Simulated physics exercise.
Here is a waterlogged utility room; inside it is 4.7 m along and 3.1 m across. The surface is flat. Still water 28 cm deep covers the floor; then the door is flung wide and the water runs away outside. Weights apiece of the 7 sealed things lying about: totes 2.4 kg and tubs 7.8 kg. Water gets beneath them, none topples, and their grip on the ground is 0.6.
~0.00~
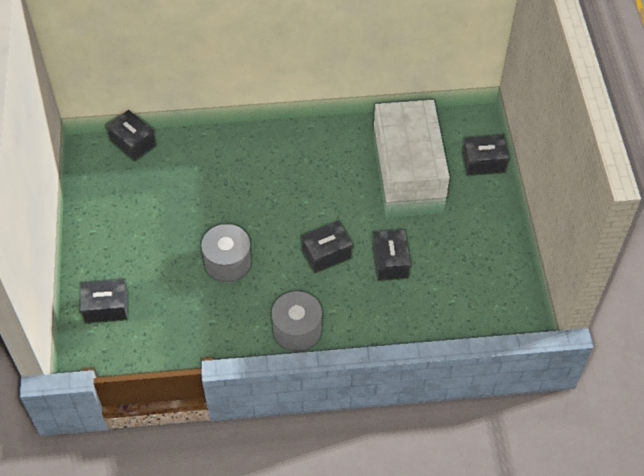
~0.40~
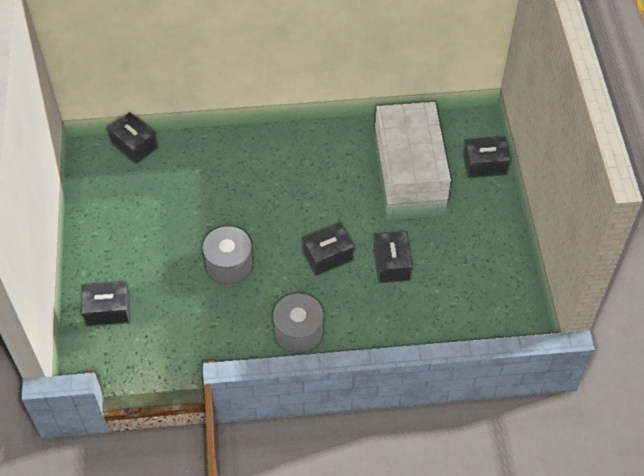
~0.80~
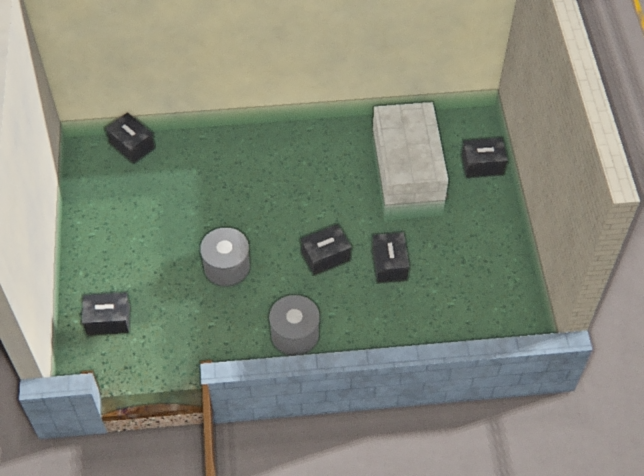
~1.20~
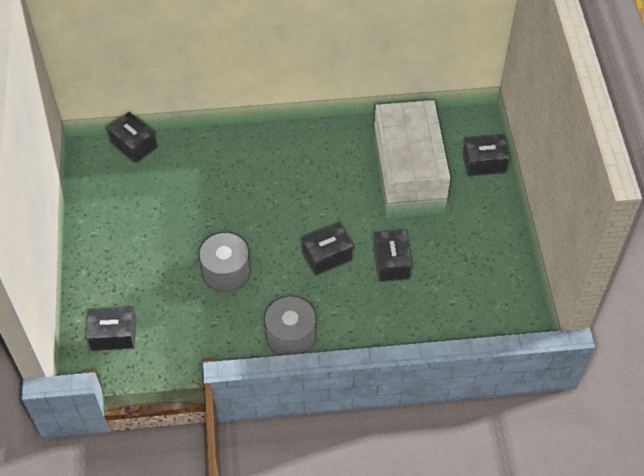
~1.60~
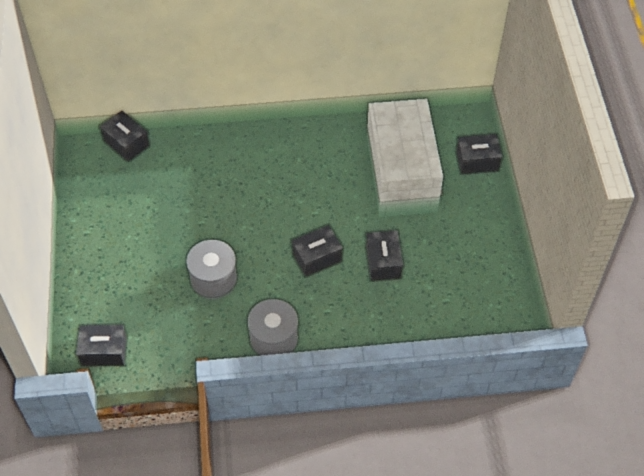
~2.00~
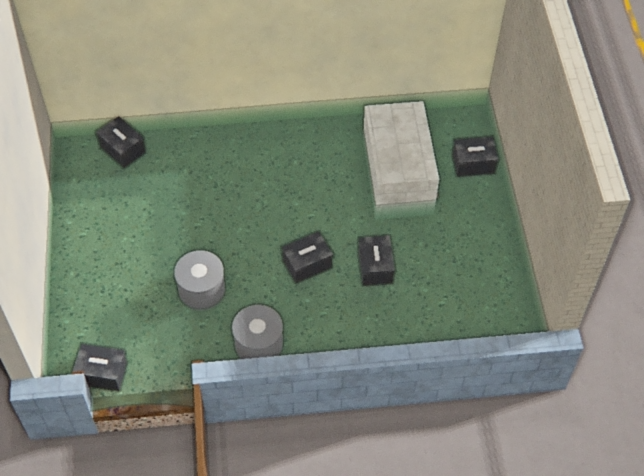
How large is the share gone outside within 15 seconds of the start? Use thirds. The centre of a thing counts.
That comes to two thirds or above.
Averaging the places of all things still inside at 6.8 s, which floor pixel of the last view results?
Near (275, 248).
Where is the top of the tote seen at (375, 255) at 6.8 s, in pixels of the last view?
Around (302, 278).
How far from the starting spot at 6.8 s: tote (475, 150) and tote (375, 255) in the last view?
In turn: 20 cm, 80 cm.
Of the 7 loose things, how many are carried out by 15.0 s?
5 of them.
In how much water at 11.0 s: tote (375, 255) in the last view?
Roughly 16 cm.
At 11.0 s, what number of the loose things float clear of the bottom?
At that moment 3.
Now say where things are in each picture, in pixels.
In the first frame, a tote at (102, 295), afloat; a tub at (226, 244), afloat; about 3900 L in view; 0 of 7 have shifted.
In the second frame, a tote at (104, 297) floats; a tub at (227, 246), afloat; 28 cm deep round most things; 0 of 7 have shifted.
In the third frame, a tote at (104, 307) floats, 8 cm from its start; a tub at (225, 248), afloat; about 3800 L in view; 1 of 7 have shifted.
In the fourth frame, a tote at (109, 323), afloat, 25 cm from its start; a tub at (224, 253) floats, 7 cm from its start; about 3740 L in view; 3 of 7 have shifted.
In the fifth frame, a tote at (100, 339) floats, 43 cm from its start; a tub at (211, 260), afloat, 17 cm from its start; 26 cm deep round most things; 4 of 7 have shifted.
In the sixth frame, a tote at (98, 361), afloat, 63 cm from its start; a tub at (199, 271) floats, 29 cm from its start; 26 cm deep round most things; 5 of 7 have shifted.
After 3.0 s 1 of 7 are out; 6 afloat.
After 6.8 s 3 of 7 are out; 4 afloat.
After 11.0 s 4 of 7 are out; 3 afloat.
After 15.0 s 5 of 7 are out; 2 afloat.
